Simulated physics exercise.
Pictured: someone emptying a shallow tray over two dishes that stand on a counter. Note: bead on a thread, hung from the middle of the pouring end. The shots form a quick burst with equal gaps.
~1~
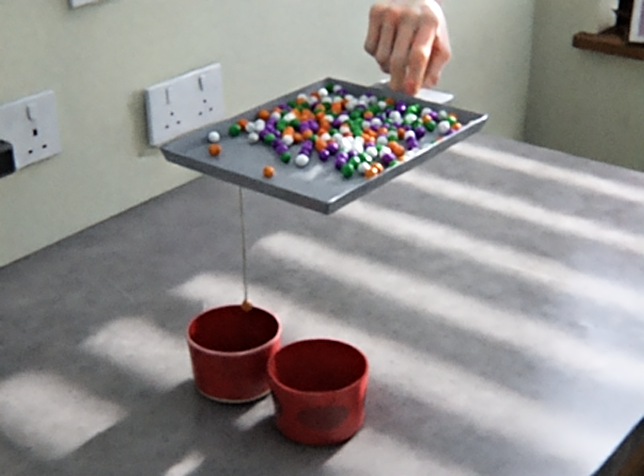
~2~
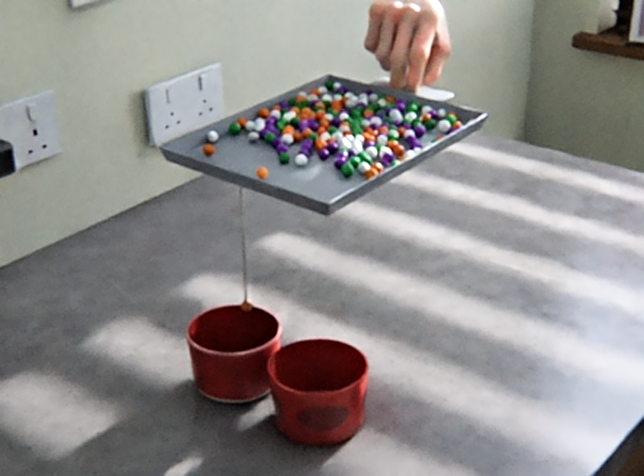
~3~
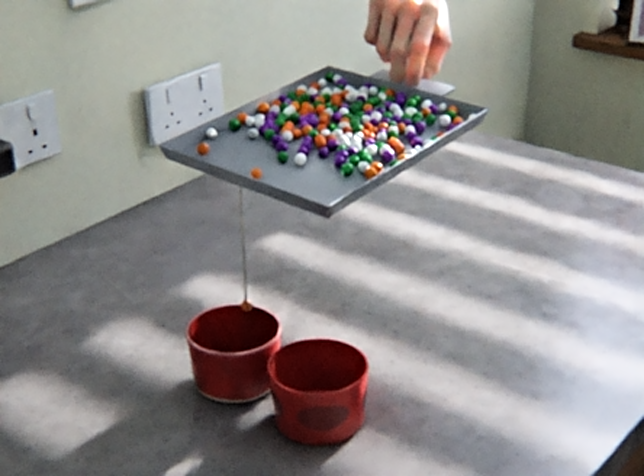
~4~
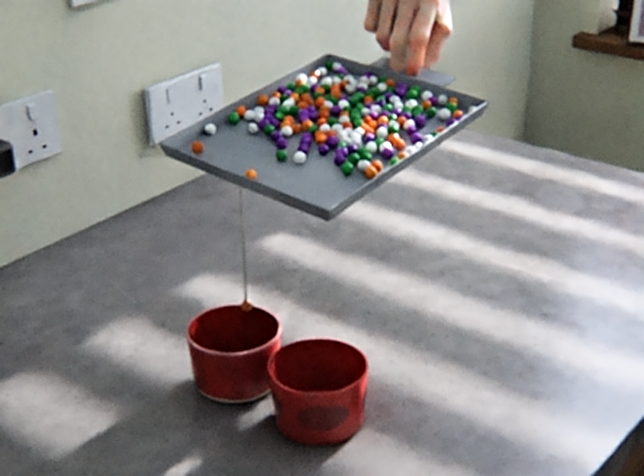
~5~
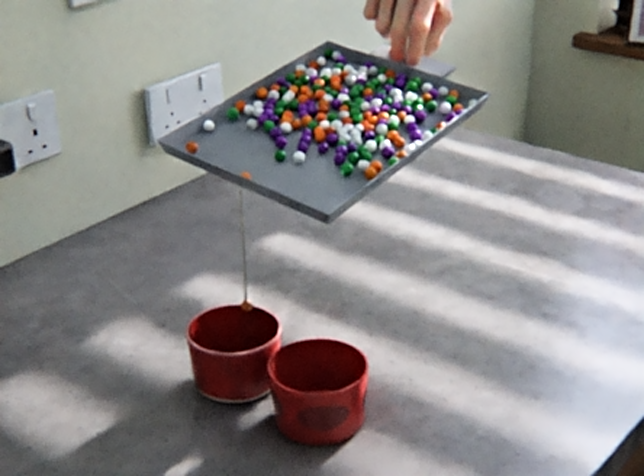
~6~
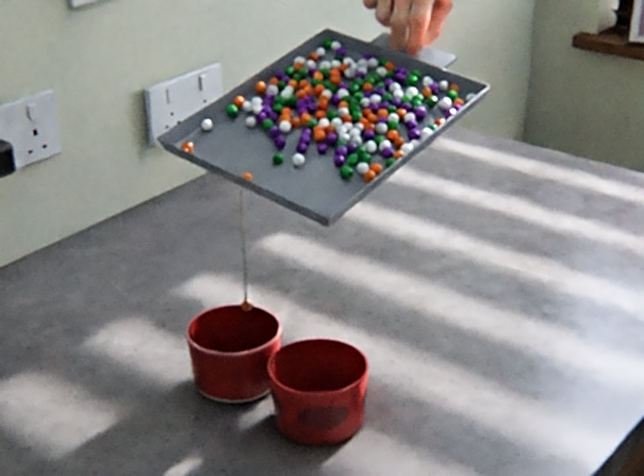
A hand gradually tilts a grey tray of colourful beads above two red dishes.
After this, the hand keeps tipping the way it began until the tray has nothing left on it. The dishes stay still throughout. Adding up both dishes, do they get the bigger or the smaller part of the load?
The dishes will keep most of it.
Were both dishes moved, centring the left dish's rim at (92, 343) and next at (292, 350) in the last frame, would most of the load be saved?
First try: A minority; second try: A majority.
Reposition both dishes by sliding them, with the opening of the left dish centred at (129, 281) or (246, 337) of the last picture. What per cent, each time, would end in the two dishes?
Roughly 0% first, roughly 80% second.
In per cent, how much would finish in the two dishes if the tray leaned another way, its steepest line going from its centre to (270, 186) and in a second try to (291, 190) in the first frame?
About 60 and 70 percent.
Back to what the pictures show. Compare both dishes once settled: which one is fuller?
That's going to be the right-positioned one.
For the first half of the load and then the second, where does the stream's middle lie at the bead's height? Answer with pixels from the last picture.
Around (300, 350), followed by around (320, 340).
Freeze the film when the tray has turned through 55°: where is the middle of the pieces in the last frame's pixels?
Close to (312, 229).
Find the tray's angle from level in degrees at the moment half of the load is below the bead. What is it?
Roughly 65°.
Soon after the last picture, tray tipped steeply; about half on the tray; about a quarter in the right dish; a stray few in the left dish; a small part outside both; a small part in the air.
A little later, tray tipped right over; a stray few on the tray; most in the right dish; a stray few in the left dish; about a quarter outside both; a stray few in the air.
Later still, tray tipped past a quarter turn; most in the right dish; a stray few in the left dish; about a quarter outside both.
By the end, tray tipped past a quarter turn; most in the right dish; a stray few in the left dish; about a quarter outside both.
